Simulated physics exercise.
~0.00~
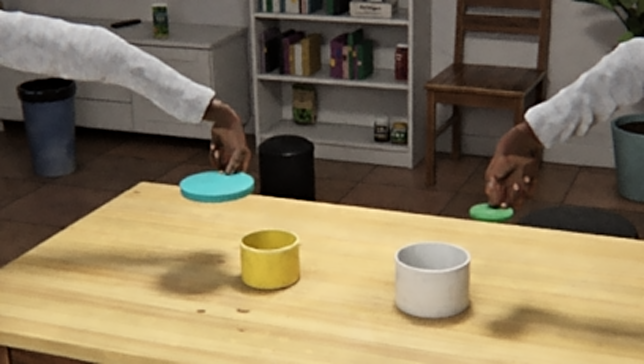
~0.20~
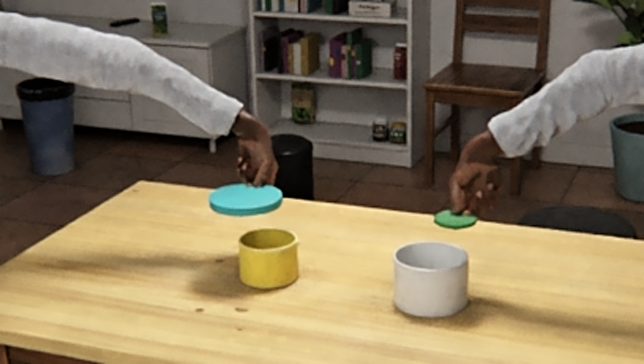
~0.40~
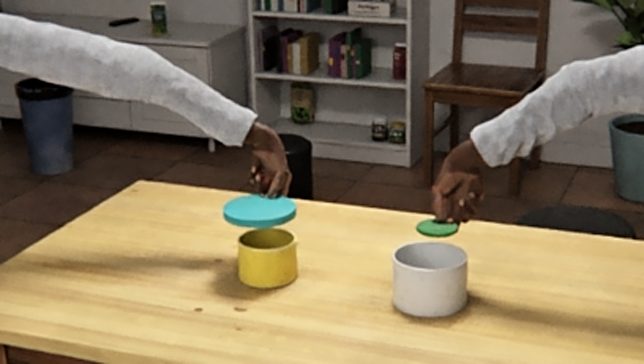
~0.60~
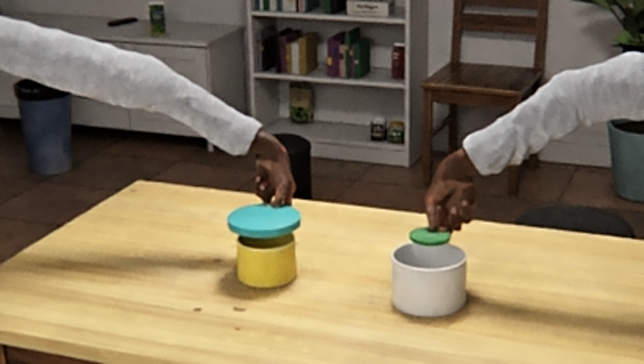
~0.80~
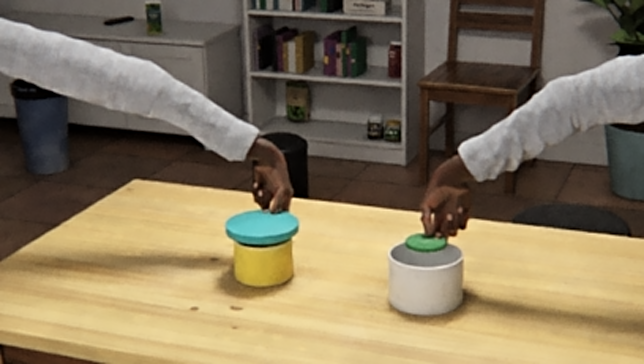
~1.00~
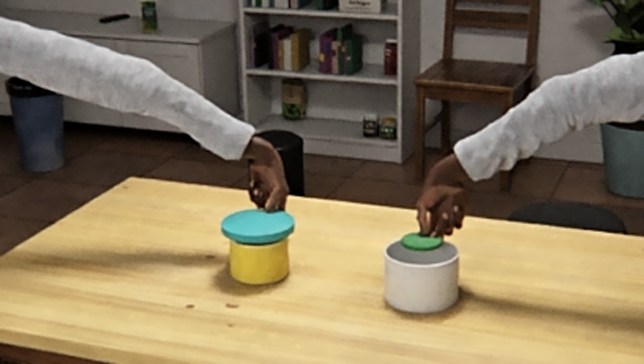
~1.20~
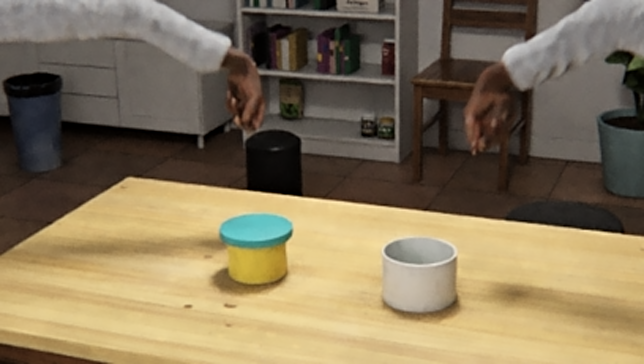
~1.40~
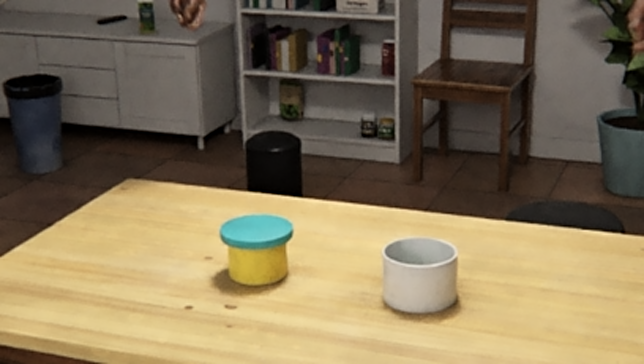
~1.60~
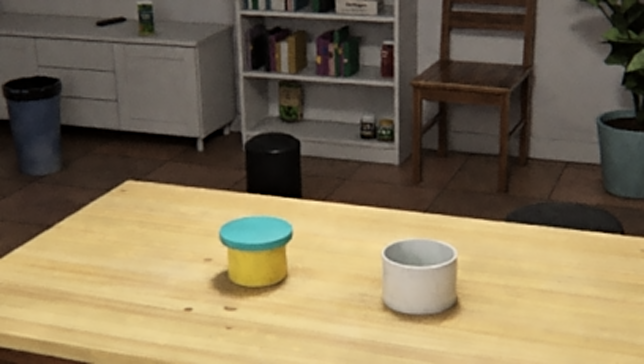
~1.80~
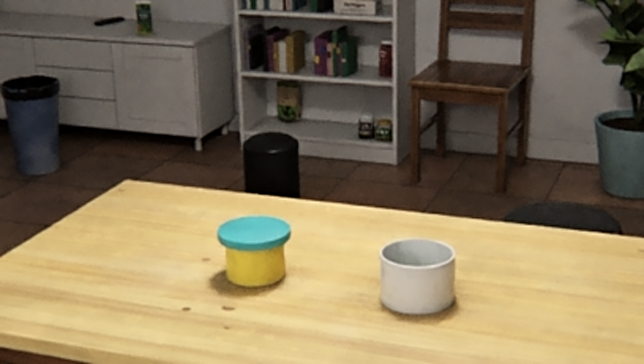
Two hands lowering discs and letting go, the turquoise one covering the yellow container, the green one dropping inside the white container.
